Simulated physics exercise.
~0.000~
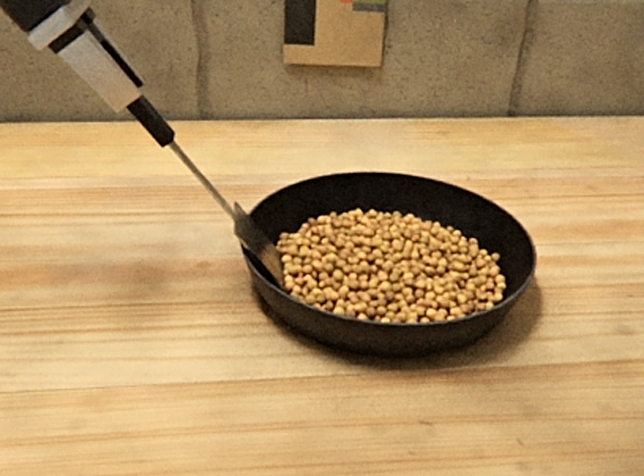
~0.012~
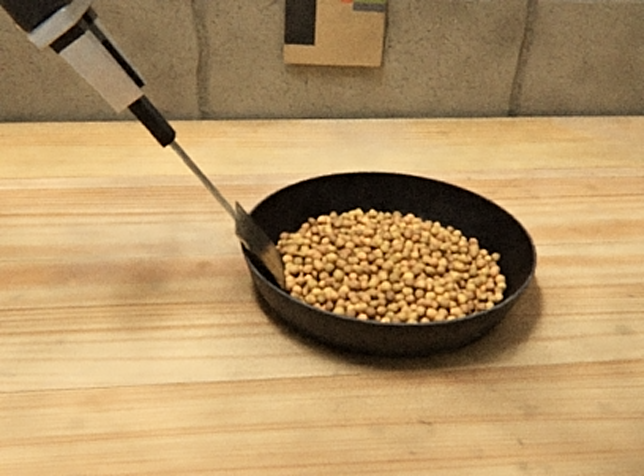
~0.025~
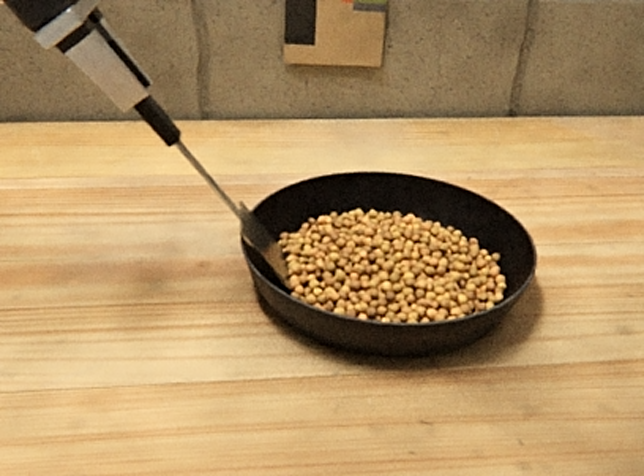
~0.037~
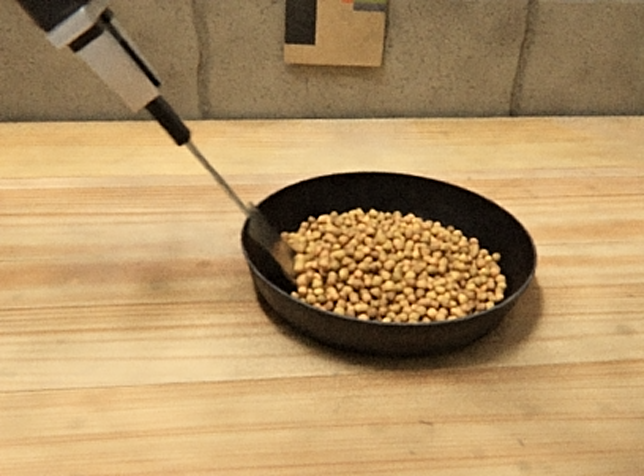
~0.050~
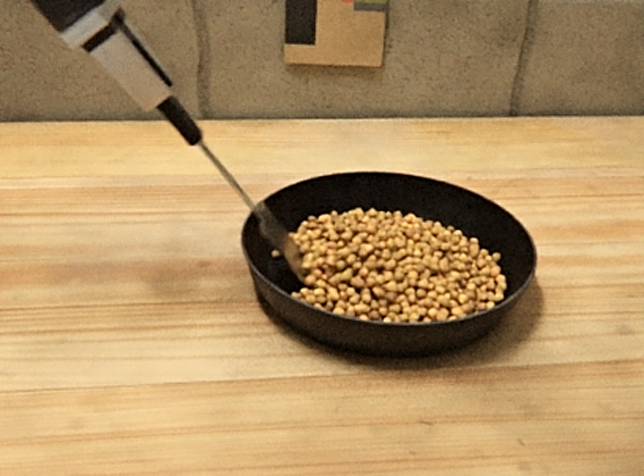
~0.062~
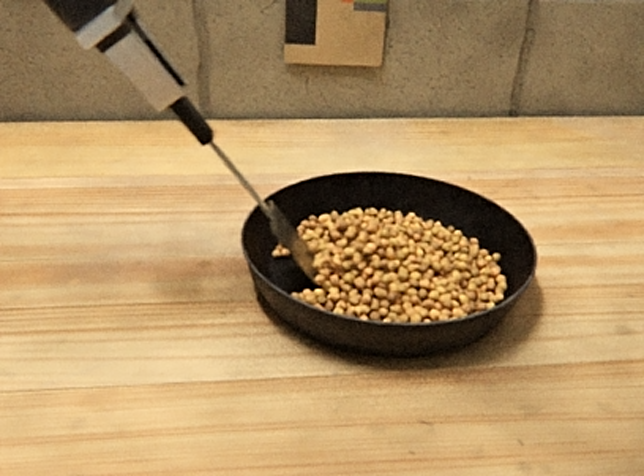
On a pale wooden table top before a grey block wall, a fixed camera looks slightly down from the front. A black frying pan holds a heap of tan chickpeas, a robot gripper in black and light grey reaches in from the upper left with a metal spatula, and a brown card hangs behind. The spatula slides slowly rightward inside the pan, nudging the chickpeas at the left edge.
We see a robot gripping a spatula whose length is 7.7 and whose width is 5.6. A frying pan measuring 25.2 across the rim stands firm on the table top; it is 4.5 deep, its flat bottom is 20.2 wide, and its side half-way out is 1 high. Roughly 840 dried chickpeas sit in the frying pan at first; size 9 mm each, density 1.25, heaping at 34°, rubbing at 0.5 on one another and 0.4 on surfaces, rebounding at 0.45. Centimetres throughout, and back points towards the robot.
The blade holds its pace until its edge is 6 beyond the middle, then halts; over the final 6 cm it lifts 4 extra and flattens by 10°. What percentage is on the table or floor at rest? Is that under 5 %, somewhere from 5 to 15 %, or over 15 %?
It is under 5 %.
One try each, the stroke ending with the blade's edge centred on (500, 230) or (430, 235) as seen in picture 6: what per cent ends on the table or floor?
Try 1: Approx. 10 %; try 2: Approx. 0 %.
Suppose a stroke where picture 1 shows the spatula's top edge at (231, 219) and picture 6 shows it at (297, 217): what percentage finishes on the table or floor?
Some 10 percent ends up on the table or floor.
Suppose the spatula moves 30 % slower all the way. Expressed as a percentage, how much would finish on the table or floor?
0 %.
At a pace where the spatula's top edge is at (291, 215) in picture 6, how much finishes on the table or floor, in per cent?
Estimate: Close to 5 %.
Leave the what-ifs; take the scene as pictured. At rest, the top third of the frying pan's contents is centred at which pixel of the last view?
Around (463, 255).
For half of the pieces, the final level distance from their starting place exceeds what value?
2 cm.
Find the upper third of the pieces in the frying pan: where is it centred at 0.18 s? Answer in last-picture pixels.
Near (425, 254).
After 0.12 s, sloping 55°, highest piece 4 above the table; 843 in the frying pan.
After 0.18 s, sloping 51°, highest piece 6 above the table; 843 in the frying pan.
After 0.41 s, sloping 45°, highest piece 5 above the table; 834 in the frying pan, 7 on the table or floor, 2 on the blade or in flight.
After 1.46 s, sloping 45°, highest piece 4 above the table; 834 in the frying pan, 9 on the table or floor.
In the end, 834 in the frying pan, 9 on the table or floor. That is 1 % on the table or floor.
